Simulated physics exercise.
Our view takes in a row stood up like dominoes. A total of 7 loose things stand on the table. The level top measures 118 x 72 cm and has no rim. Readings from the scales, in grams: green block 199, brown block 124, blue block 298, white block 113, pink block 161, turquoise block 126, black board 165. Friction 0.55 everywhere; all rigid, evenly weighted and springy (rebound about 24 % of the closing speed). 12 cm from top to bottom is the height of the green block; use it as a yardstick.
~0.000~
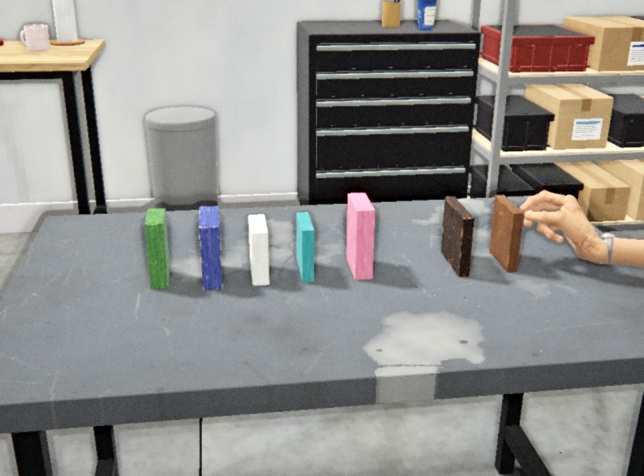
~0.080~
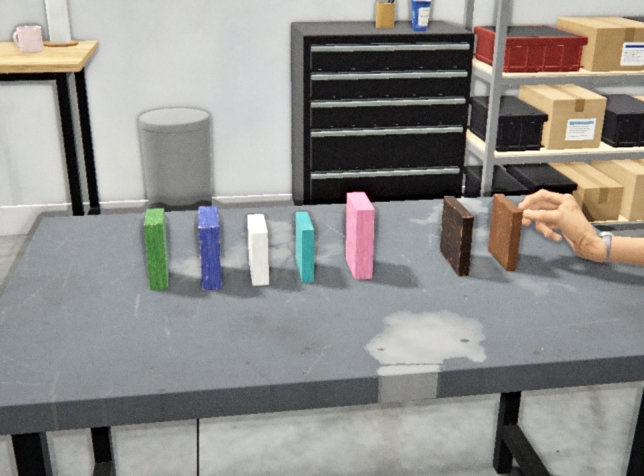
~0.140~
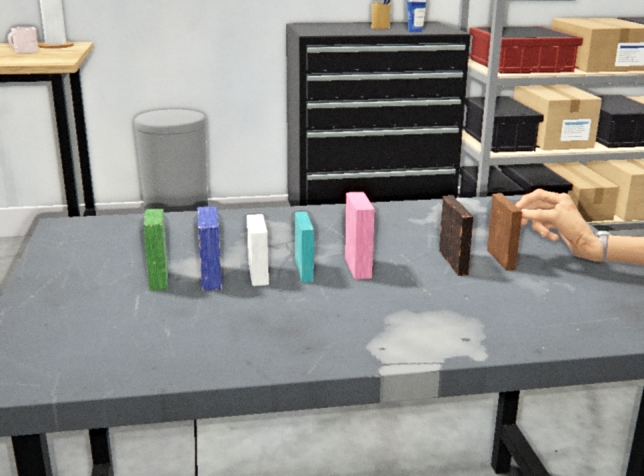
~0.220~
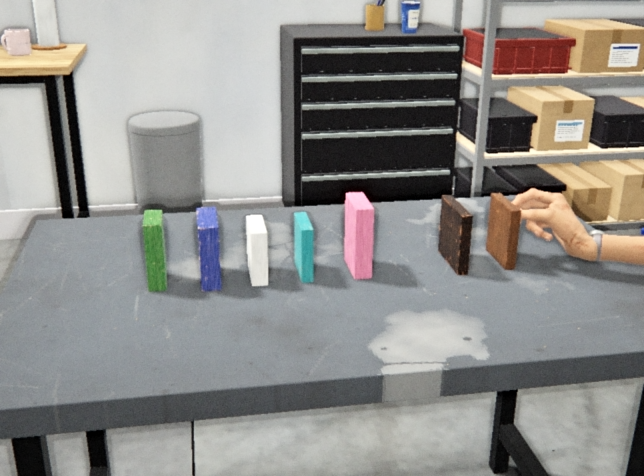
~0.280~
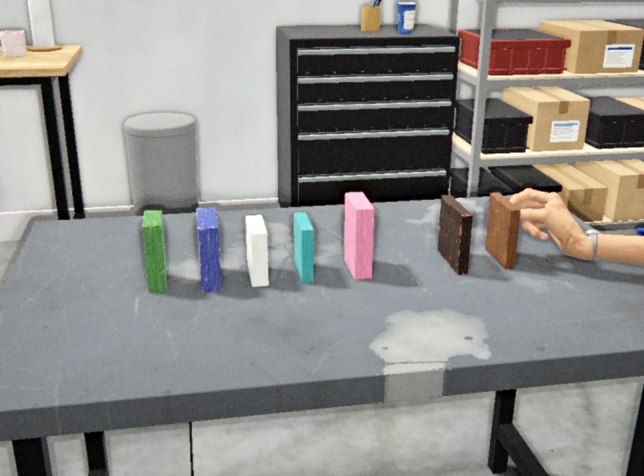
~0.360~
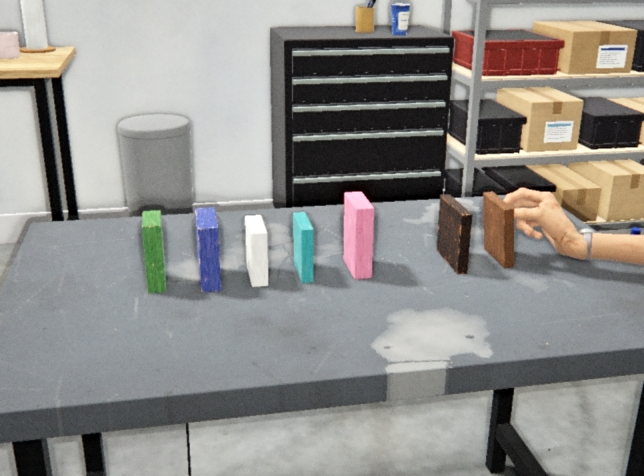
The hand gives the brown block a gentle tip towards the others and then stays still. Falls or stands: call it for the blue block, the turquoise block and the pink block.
Blue block: Stands; turquoise block: Stands; pink block: Stands.
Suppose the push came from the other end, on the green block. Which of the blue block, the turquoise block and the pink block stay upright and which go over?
Status - the blue block: Still standing; the turquoise block: Still standing; the pink block: Still standing.
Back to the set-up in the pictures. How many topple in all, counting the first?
That adds up to 2.
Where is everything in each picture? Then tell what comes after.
In the first picture, blue block (211, 247); turquoise block (305, 247); pink block (360, 236).
In the second picture, white block (258, 250); black board (456, 235).
In the third picture, white block (258, 250); black board (456, 235).
In the fourth picture, white block (257, 250); black board (455, 235).
In the fifth picture, white block (257, 251); black board (455, 234).
In the sixth picture, brown block 6° over; blue block (208, 249); turquoise block (303, 247); pink block (358, 235).
By 0.76 s, brown block 58° over; black board tilted 24°.
By 0.86 s, brown block 77° over; black board tilted 74°.
When it is over (1.5 s), lying over on the table, black board; the other 4 within 5 cm of the start. End places, in pixels of the last picture, blue block near (208, 249), turquoise block near (303, 247).
